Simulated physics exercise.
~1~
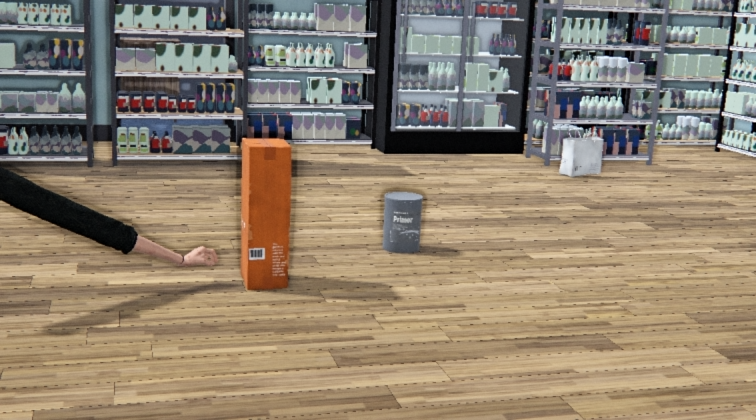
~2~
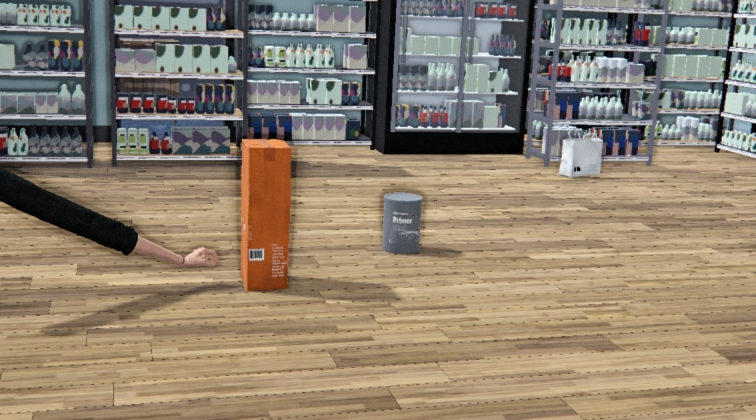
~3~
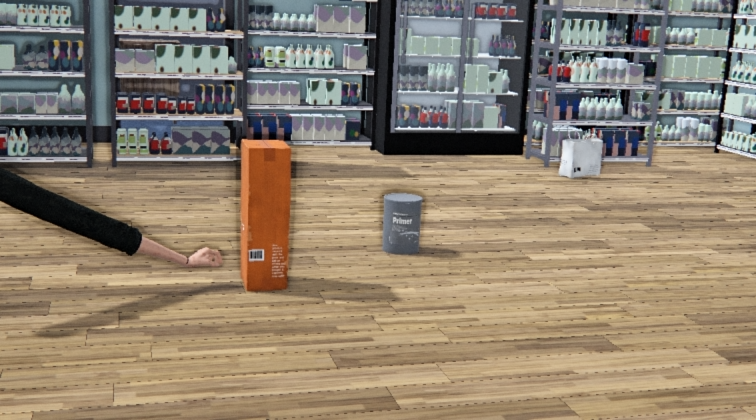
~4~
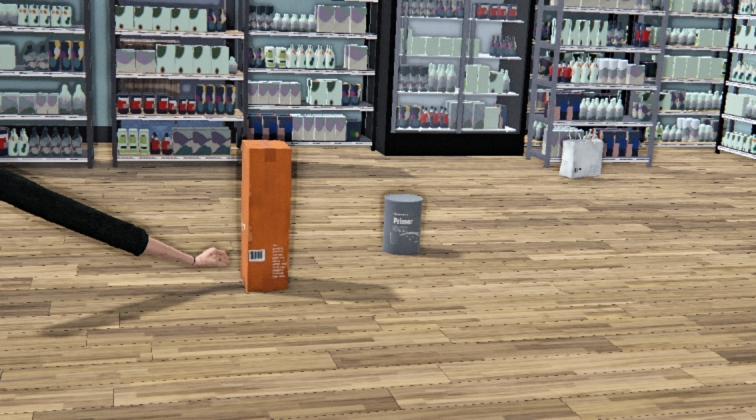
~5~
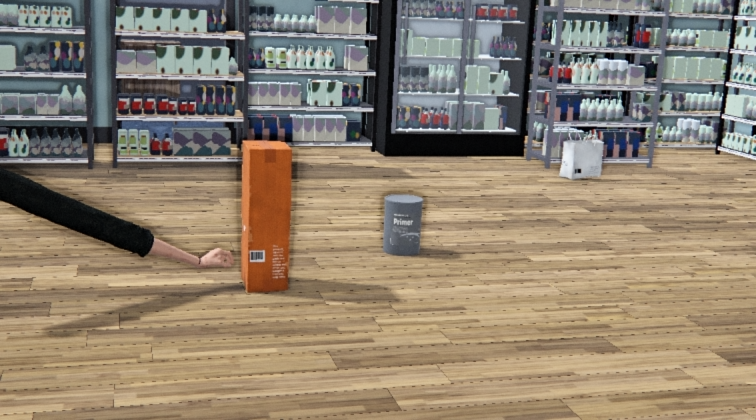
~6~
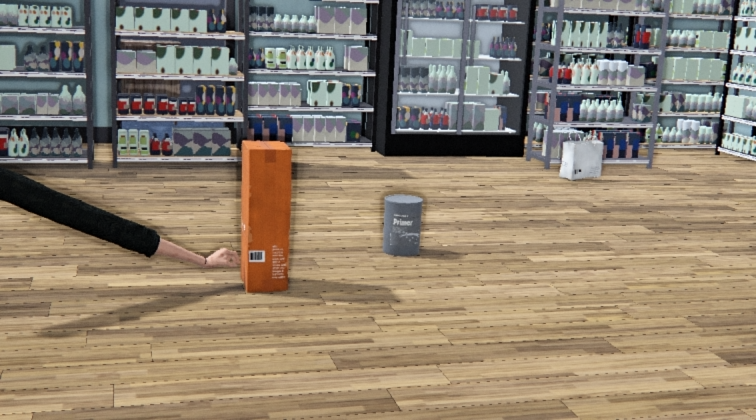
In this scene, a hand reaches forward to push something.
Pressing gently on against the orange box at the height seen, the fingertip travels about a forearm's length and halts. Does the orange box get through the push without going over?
It does not come down.
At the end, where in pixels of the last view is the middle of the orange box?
Close to (338, 215) in the last picture.
Then, 0.30 s past the last view, orange box displaced a little near (279, 215).
Then, 0.60 s past the last view, orange box displaced a little near (296, 215).
Then, 0.90 s past the last view, orange box displaced about its own width near (314, 215).
Then, 1.20 s past the last view, orange box displaced about its own width near (332, 215).
Finally, moved from the start, orange box. Final places as the last picture's camera would see them, orange box near (338, 215).
